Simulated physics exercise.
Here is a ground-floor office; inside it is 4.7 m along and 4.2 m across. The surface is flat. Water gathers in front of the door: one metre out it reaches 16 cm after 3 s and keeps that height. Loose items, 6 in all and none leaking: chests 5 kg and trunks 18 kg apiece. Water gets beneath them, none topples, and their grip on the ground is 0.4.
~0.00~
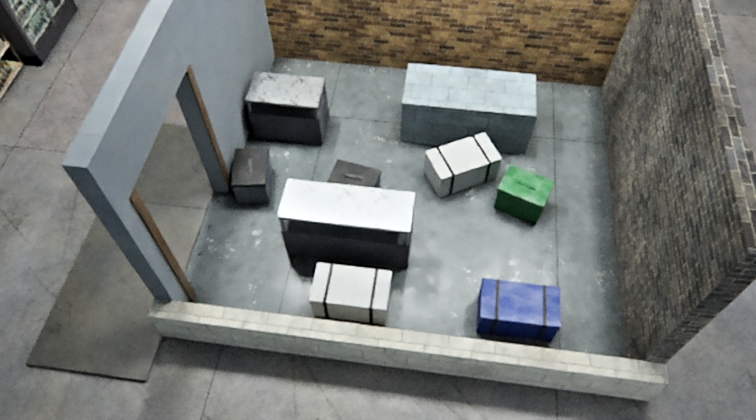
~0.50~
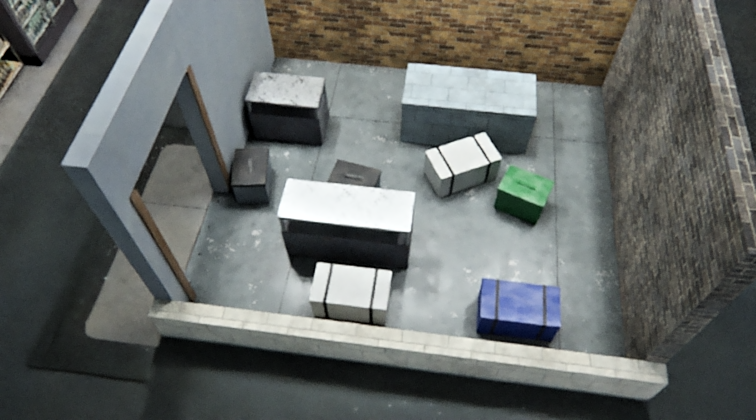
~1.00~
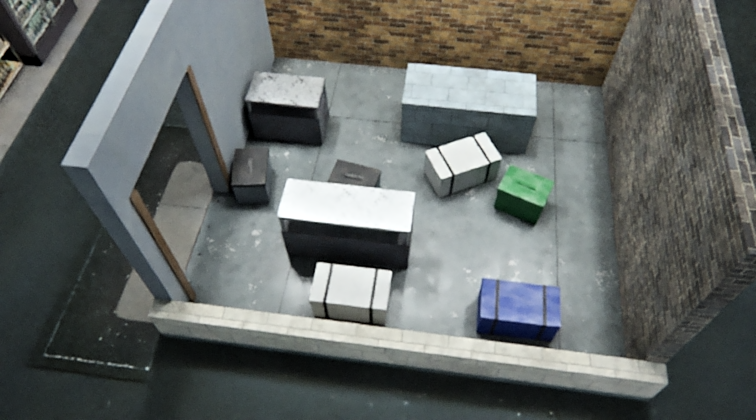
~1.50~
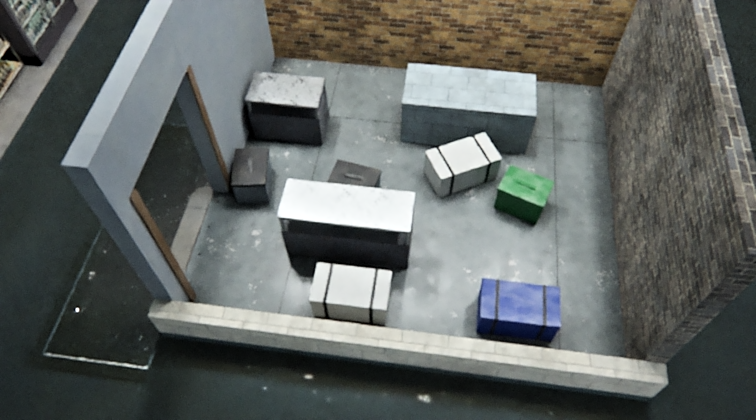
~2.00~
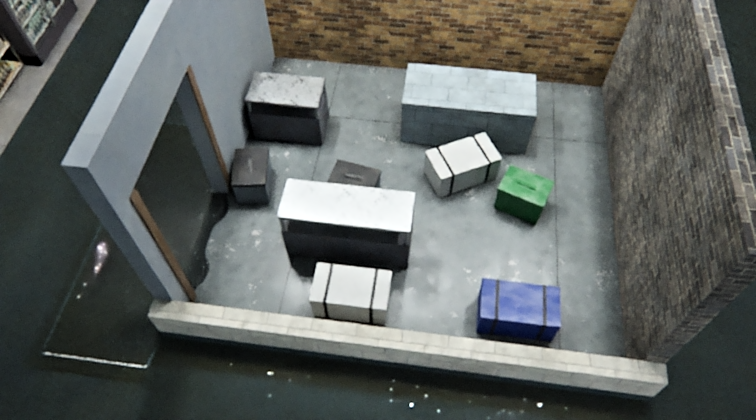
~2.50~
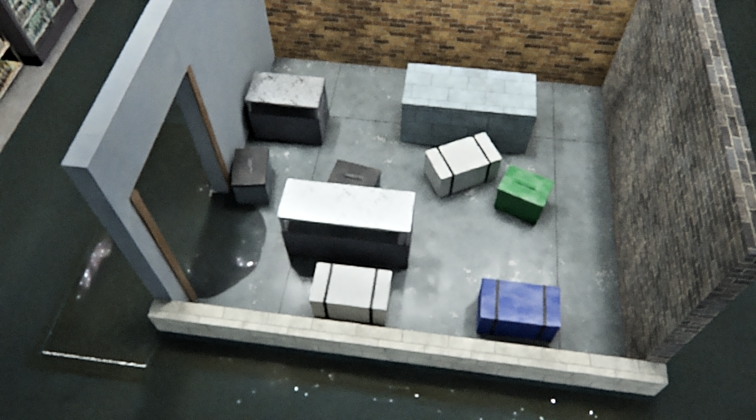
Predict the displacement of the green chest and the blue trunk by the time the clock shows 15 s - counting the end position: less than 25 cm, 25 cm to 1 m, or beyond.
The green chest gets carried off, the blue trunk ends far away.
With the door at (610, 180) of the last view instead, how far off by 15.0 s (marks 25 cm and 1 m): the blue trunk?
Then the blue trunk is nudged along.
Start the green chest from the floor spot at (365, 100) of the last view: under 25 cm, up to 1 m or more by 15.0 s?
It is nudged along.
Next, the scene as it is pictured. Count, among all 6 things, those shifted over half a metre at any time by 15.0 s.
5 of them.
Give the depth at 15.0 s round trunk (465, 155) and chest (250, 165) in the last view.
Roughly 6 and 7 cm.
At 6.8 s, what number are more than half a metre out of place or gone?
By then 2.
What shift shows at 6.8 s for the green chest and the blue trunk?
Roughly 0 and 30 cm by then.
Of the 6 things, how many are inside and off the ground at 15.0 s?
At that moment 6.
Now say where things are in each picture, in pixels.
In the first frame, the green chest at (527, 185) rests on the ground; the blue trunk at (521, 302), on the bottom; water covers 0.0 m2; 0 of 6 have shifted.
In the second frame, the green chest at (527, 185), on the bottom; the blue trunk at (521, 302) rests on the ground; 0.0 m2 under water; 0 of 6 have shifted.
In the third frame, the green chest at (527, 185), on the bottom; the blue trunk at (521, 302), on the bottom; 0.0 m2 under water; 0 of 6 have shifted.
In the fourth frame, the green chest at (527, 185), on the bottom; the blue trunk at (521, 302), on the bottom; 0.0 m2 under water; 0 of 6 have shifted.
In the fifth frame, the green chest at (527, 185), on the bottom; the blue trunk at (521, 302) rests on the ground; water covers 0.0 m2; 0 of 6 have shifted.
In the sixth frame, the green chest at (527, 185) rests on the ground; the blue trunk at (521, 302) rests on the ground; water covers 0.6 m2; 0 of 6 have shifted.
After 3.5 s the green chest is near (527, 185), 0.0 m from its start, aground; the blue trunk is near (521, 302), 0.0 m from its start, aground; 0 afloat.
After 6.8 s the green chest is near (527, 185), 0.0 m from its start, aground; the blue trunk is near (548, 294), 0.3 m from its start, aground; 1 afloat.
After 11.0 s the green chest is near (542, 145), 0.6 m from its start, afloat; the blue trunk is near (553, 181), 1.6 m from its start, afloat; 6 afloat.
After 15.0 s the green chest is near (546, 83), 1.6 m from its start, afloat; the blue trunk is near (570, 142), 2.3 m from its start, afloat; 6 afloat.
